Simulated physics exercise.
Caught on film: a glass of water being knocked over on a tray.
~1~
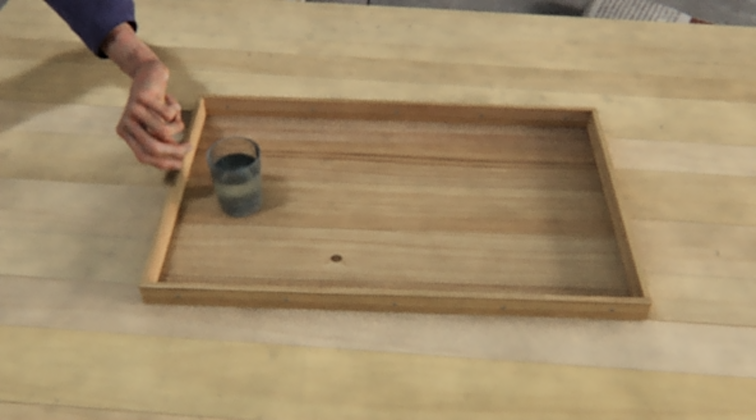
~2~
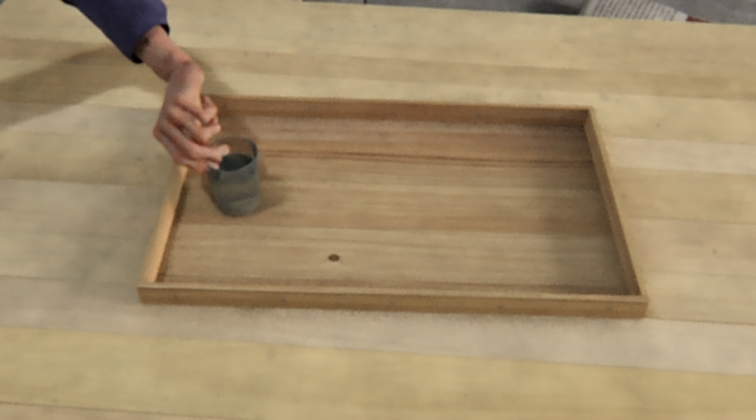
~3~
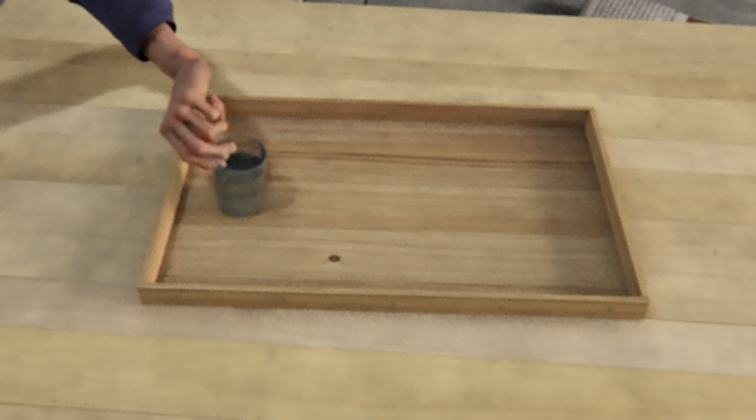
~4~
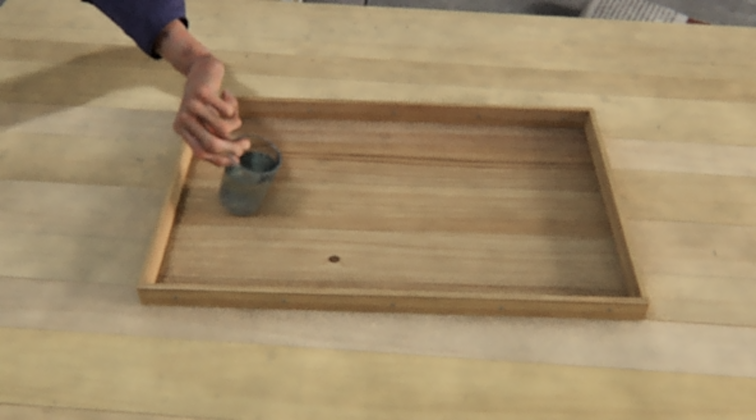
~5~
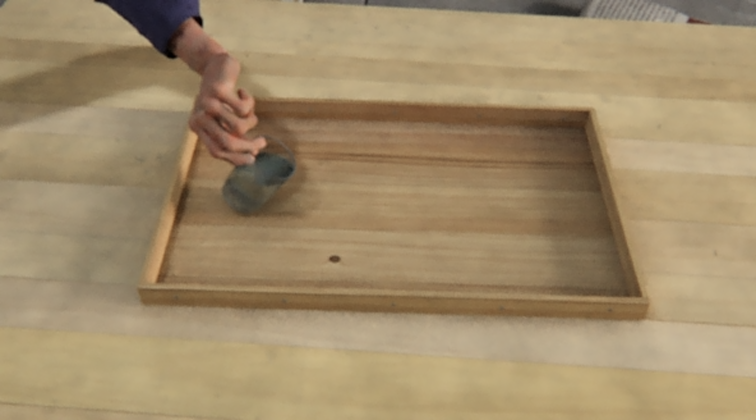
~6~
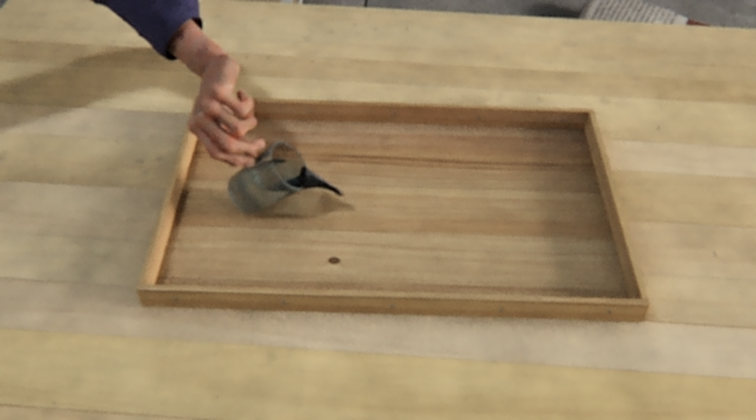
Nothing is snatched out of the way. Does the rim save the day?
The water keeps within the tray.
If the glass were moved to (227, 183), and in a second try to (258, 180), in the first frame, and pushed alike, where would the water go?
At the first place it stays in the tray, at the second it keeps within the tray.
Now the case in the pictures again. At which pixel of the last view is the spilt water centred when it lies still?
Near (502, 225).
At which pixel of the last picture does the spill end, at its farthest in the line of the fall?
Close to (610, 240).
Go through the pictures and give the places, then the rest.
In the first picture, it stands upright; glass (237, 178) about two thirds full; tray (389, 289).
The second picture shows the hand pushes it; glass about two thirds full, surface at (233, 169).
The third picture shows the hand pushes it; glass (240, 176) about two thirds full.
The fourth picture shows the hand pushes it; glass (248, 175) tipped 20°; tray (387, 290).
The fifth picture shows the hand pushes it; glass (258, 175) tipped 35°.
In the sixth picture, it is falling; glass (268, 179) tipped 50°.
Soon after, the glass lies in the tray; the puddle covers about as much as a plate; all of it is inside the rim.
Later, the puddle covers about as much as a tray; all of it is inside the rim.
In the end, the puddle covers about as much as a tray; all of it is inside the rim.
